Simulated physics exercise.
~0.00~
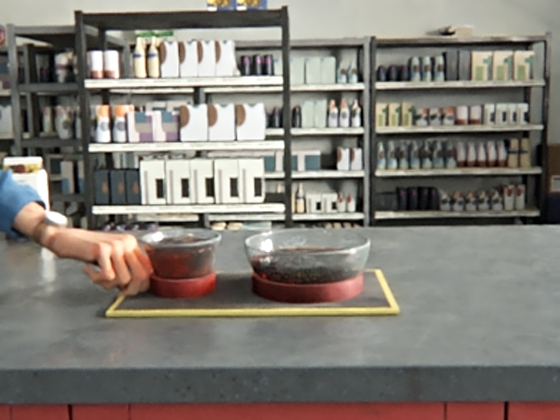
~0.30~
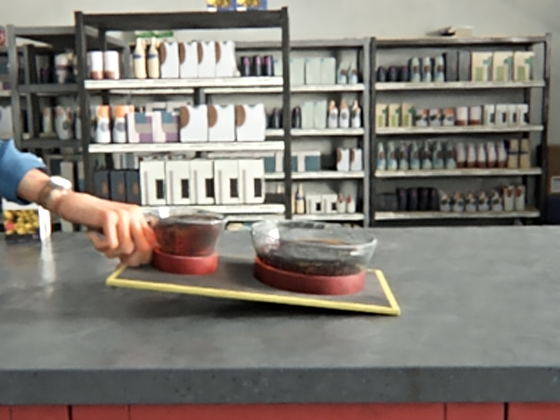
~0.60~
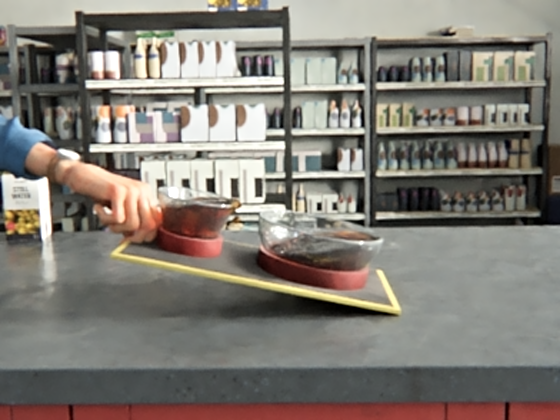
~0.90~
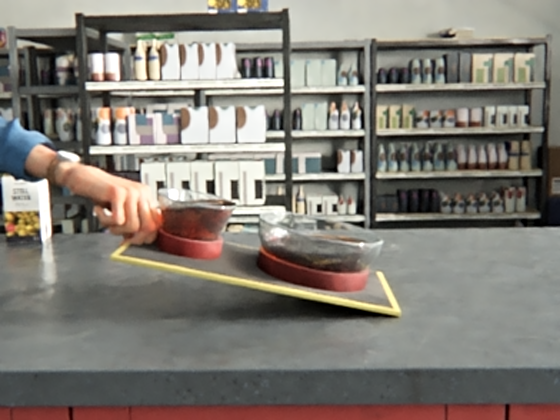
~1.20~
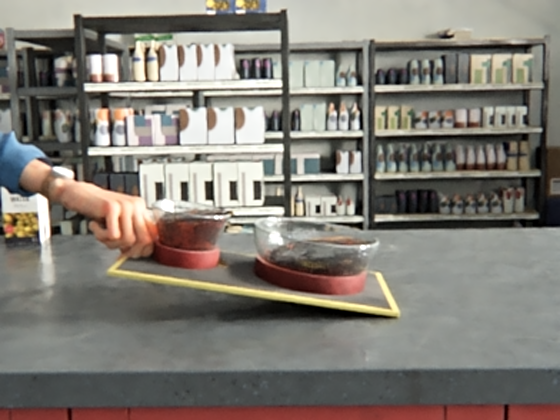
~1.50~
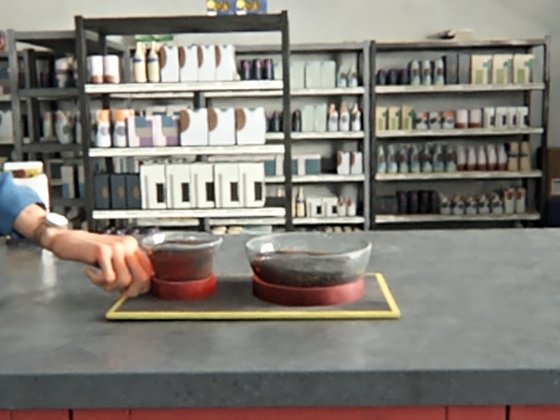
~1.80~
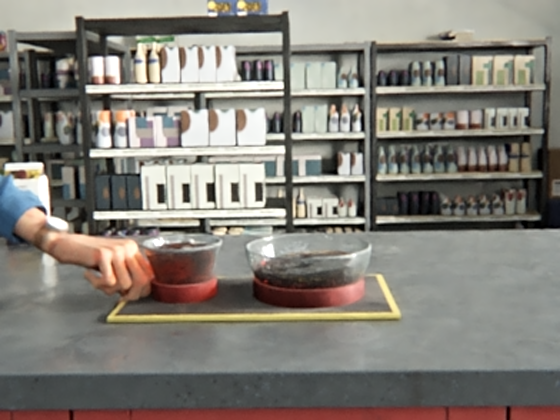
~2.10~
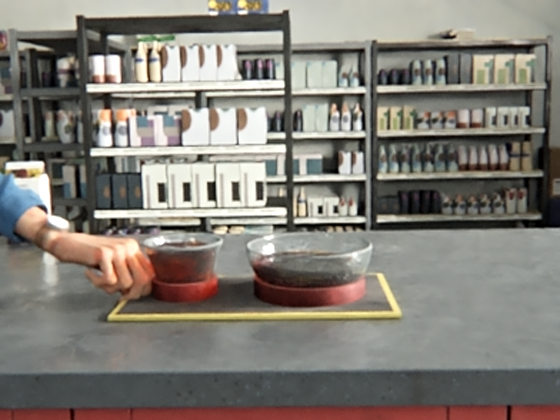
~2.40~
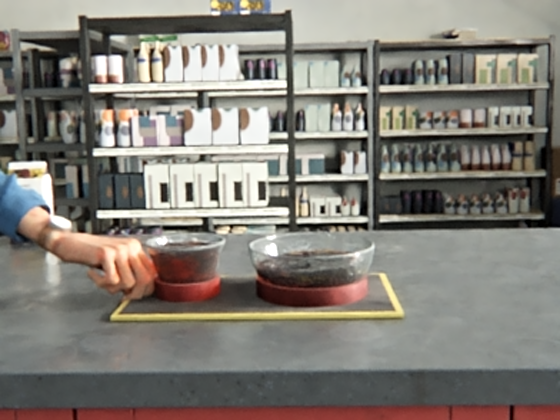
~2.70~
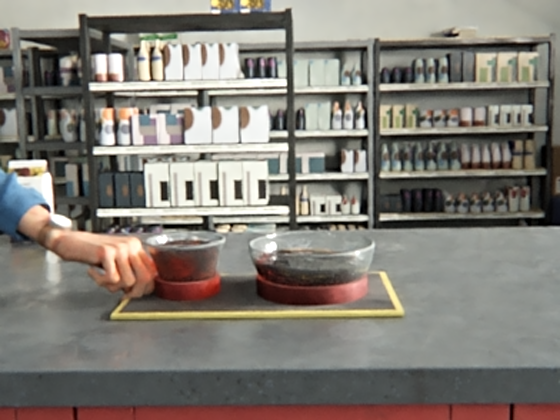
A hand lifts the left edge of a tray holding two bowls, then lowers it flat.
